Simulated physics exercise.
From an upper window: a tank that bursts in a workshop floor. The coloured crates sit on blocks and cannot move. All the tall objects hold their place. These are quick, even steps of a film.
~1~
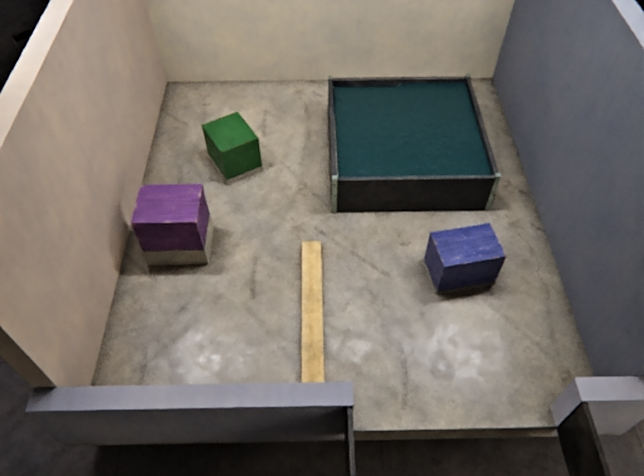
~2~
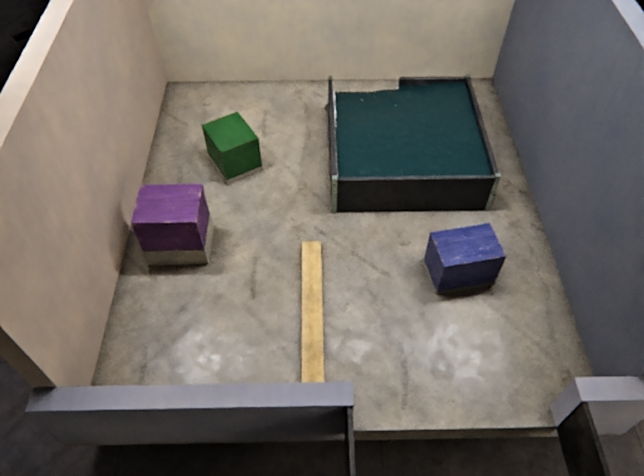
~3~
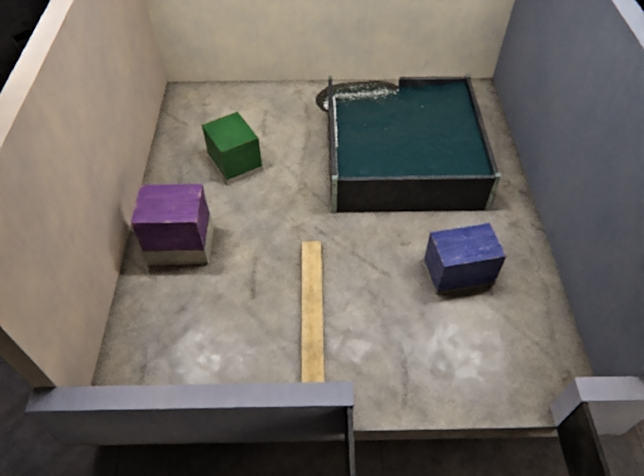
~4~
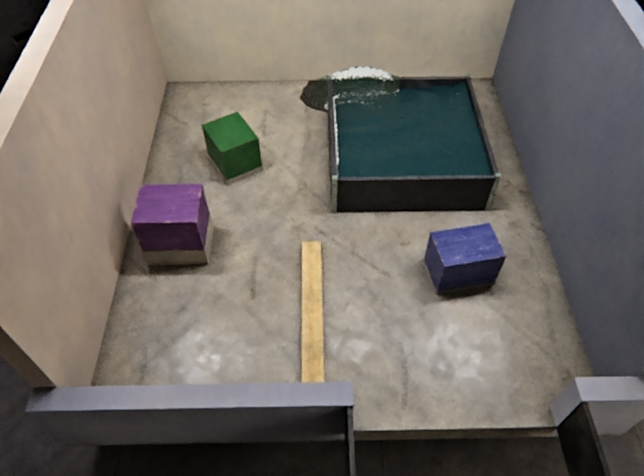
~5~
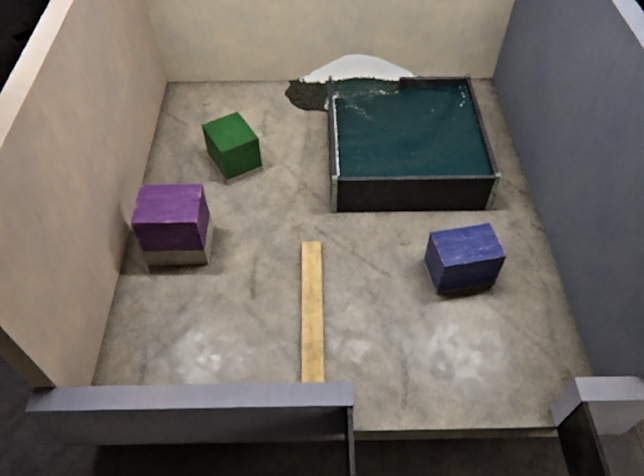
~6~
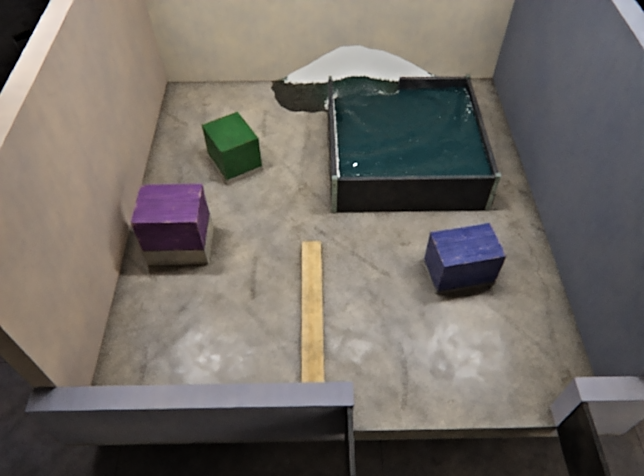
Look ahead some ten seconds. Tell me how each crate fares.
The purple crate keeps dry; the green crate is soaked; the blue crate is soaked.
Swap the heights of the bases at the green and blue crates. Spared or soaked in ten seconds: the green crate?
My reading: Green crate is topped.
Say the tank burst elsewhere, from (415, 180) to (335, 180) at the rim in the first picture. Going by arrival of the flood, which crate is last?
I say the crate marked green.
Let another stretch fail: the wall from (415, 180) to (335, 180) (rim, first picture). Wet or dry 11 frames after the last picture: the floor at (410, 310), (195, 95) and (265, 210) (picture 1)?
One after the other: Awash, no water, not flooded.
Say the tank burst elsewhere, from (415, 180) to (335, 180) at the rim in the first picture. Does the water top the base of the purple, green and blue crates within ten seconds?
In short: Purple crate is spared, green crate is spared, blue crate takes water.
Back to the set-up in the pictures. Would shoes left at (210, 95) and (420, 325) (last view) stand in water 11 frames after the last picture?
As listed: Awash, free of water.
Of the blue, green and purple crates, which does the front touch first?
I say the one in green.
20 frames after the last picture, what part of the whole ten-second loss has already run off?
About 0 per cent.
A moment on, water covers 15 % of the floor; the purple crate not reached, the green crate not reached, the blue crate not reached.
Next, water covers 25 % of the floor; the purple crate not reached, the green crate water round its plinth, the blue crate not reached.
Then, water covers 45 % of the floor; the purple crate water round its plinth, the green crate water round its plinth, the blue crate water round its plinth.
Later, water covers 80 % of the floor; the purple crate water round its plinth, the green crate water round its plinth, the blue crate water round its plinth.
In the end, water covers 100 % of the floor; the purple crate stayed above the water, the green crate was topped, the blue crate was topped.
